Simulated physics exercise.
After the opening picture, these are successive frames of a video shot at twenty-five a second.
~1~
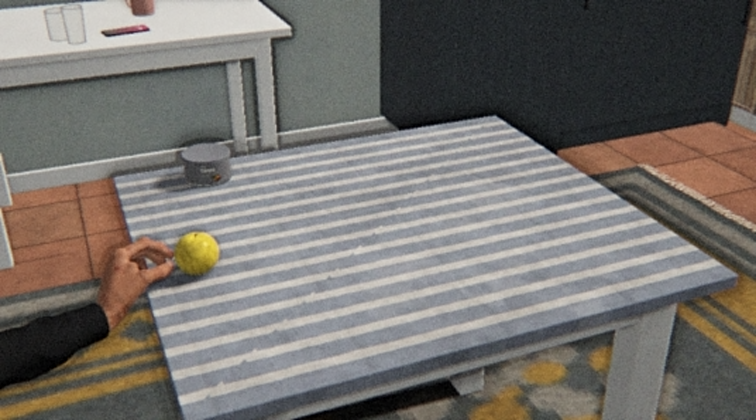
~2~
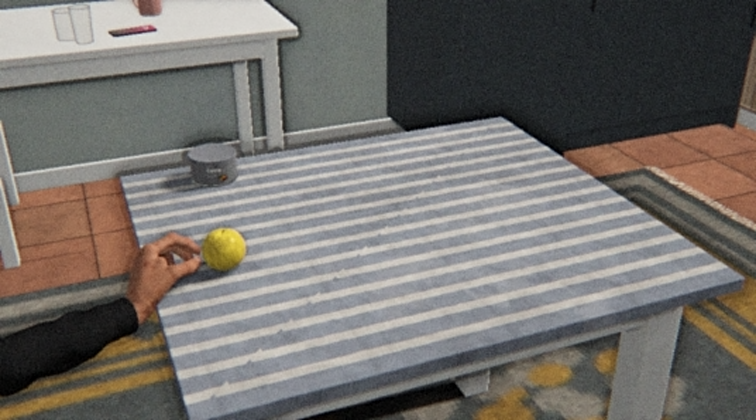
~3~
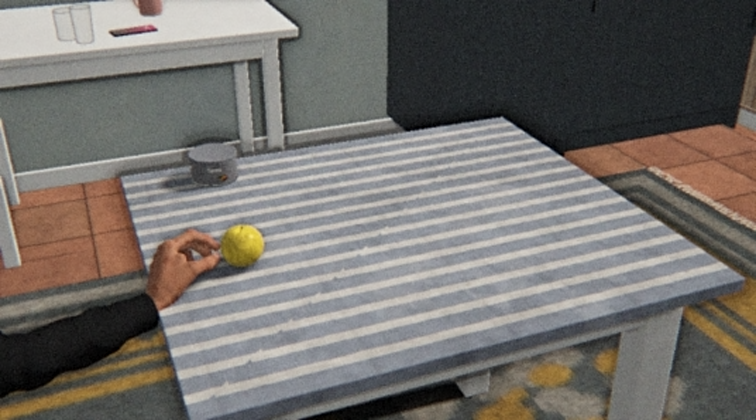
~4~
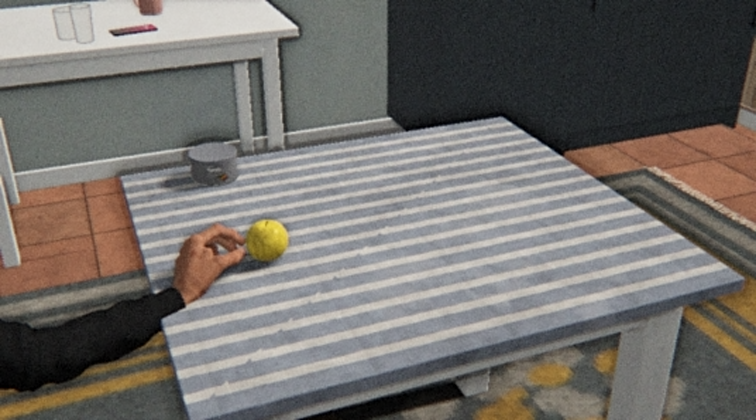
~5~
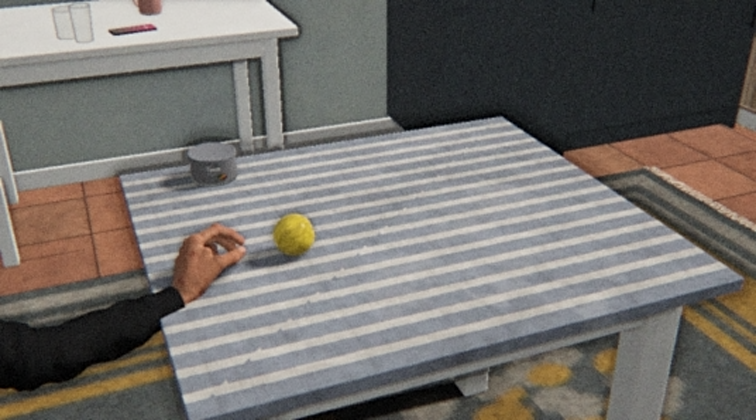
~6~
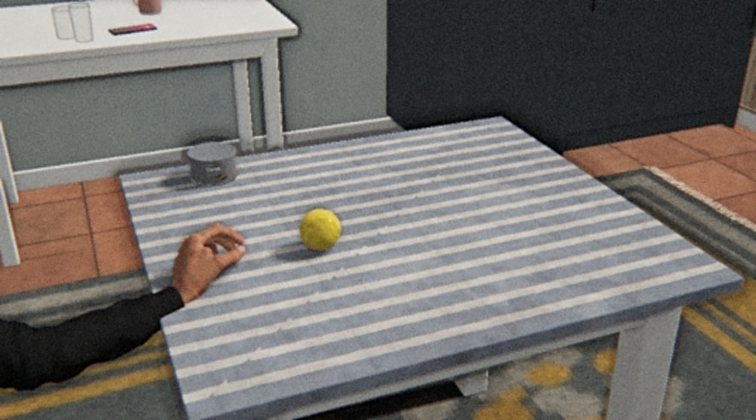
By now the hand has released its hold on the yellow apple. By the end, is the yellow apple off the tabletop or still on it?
It overshoots the table.
Then, 0.40 s later than the last frame, yellow apple moved well along near (528, 190).
Then, 0.80 s later than the last frame, yellow apple now off the table.
When it is over, off the table, yellow apple.
